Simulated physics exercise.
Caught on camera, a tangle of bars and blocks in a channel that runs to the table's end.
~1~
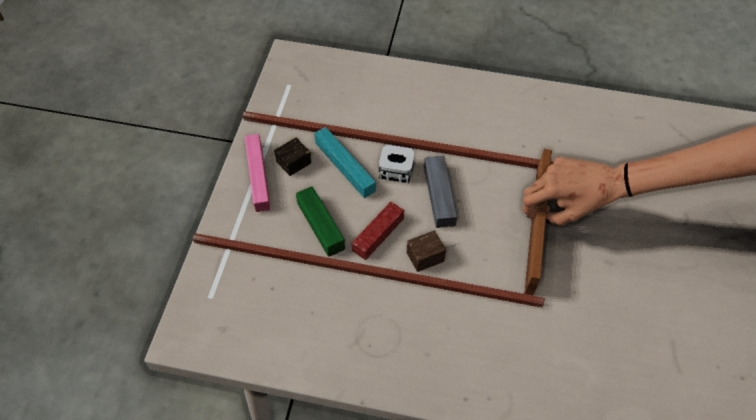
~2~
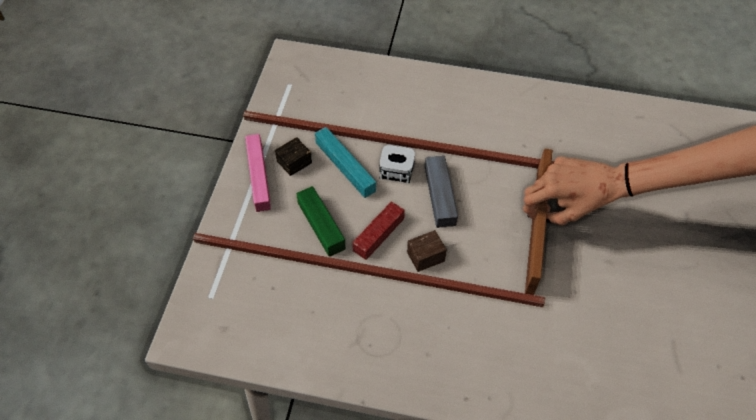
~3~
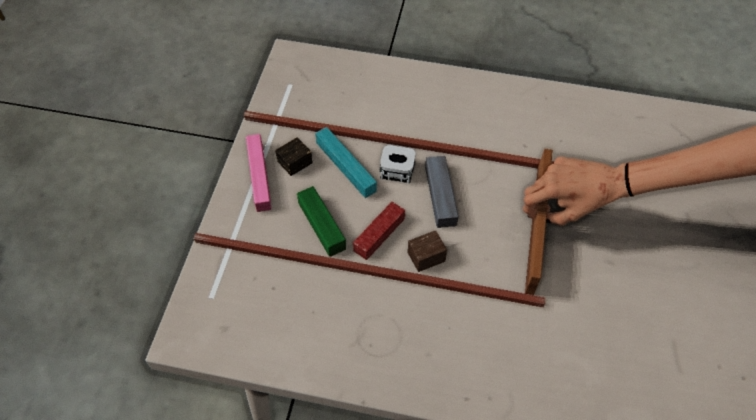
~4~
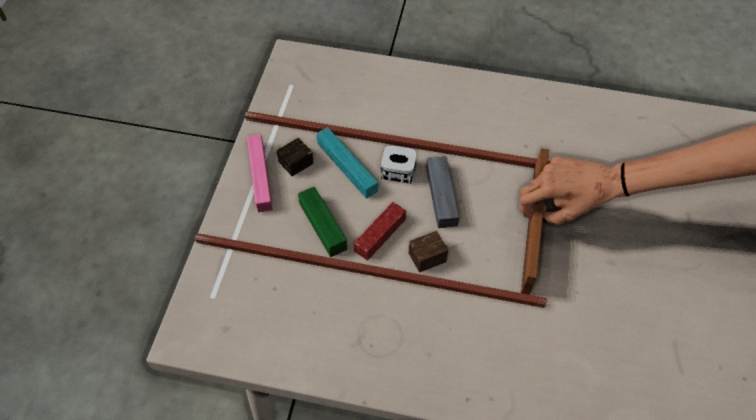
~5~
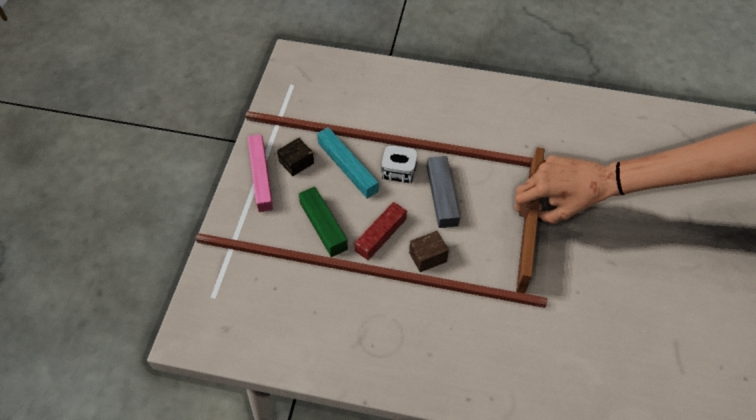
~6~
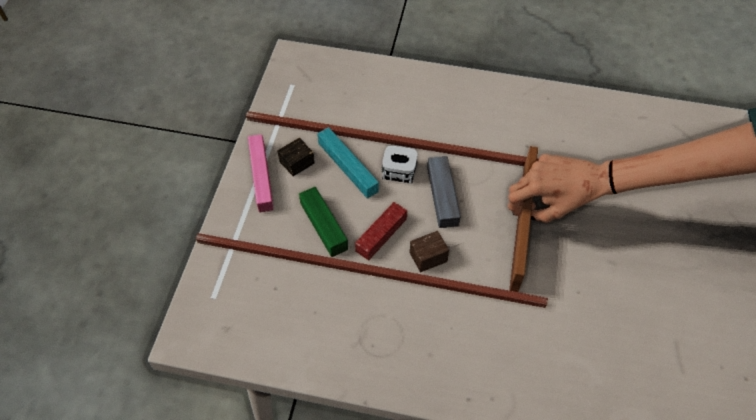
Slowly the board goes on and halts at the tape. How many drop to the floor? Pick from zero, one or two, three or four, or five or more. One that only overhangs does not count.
Here the number that fall off is three or four.
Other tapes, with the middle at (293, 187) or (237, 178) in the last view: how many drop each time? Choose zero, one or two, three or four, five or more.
The falls would be one to two; five or over.
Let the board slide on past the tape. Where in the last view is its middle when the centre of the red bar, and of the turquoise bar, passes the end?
About (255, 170), and (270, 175) for the other.
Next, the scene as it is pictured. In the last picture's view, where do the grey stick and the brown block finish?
The grey stick stops around (254, 158); the brown block around (225, 223).
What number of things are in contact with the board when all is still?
The number is 2.
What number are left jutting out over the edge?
The number is 2.
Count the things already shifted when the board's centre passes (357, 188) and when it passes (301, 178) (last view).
By then 7, and 8.
Early on, none off yet; pink stick at rest near (261, 172); black block at rest near (296, 157); green stick at rest near (323, 221).
A while later, none off yet; pink stick at rest near (261, 172); black block moving near (290, 158); green stick travelled a little near (286, 216).
Further along, none off yet; pink stick travelled a little near (215, 173); black block travelled well along near (238, 163); green stick travelled about its own width near (235, 205).
Finally, the number that fall off is three or four; lost, turquoise bar, green stick, black block and pink stick.
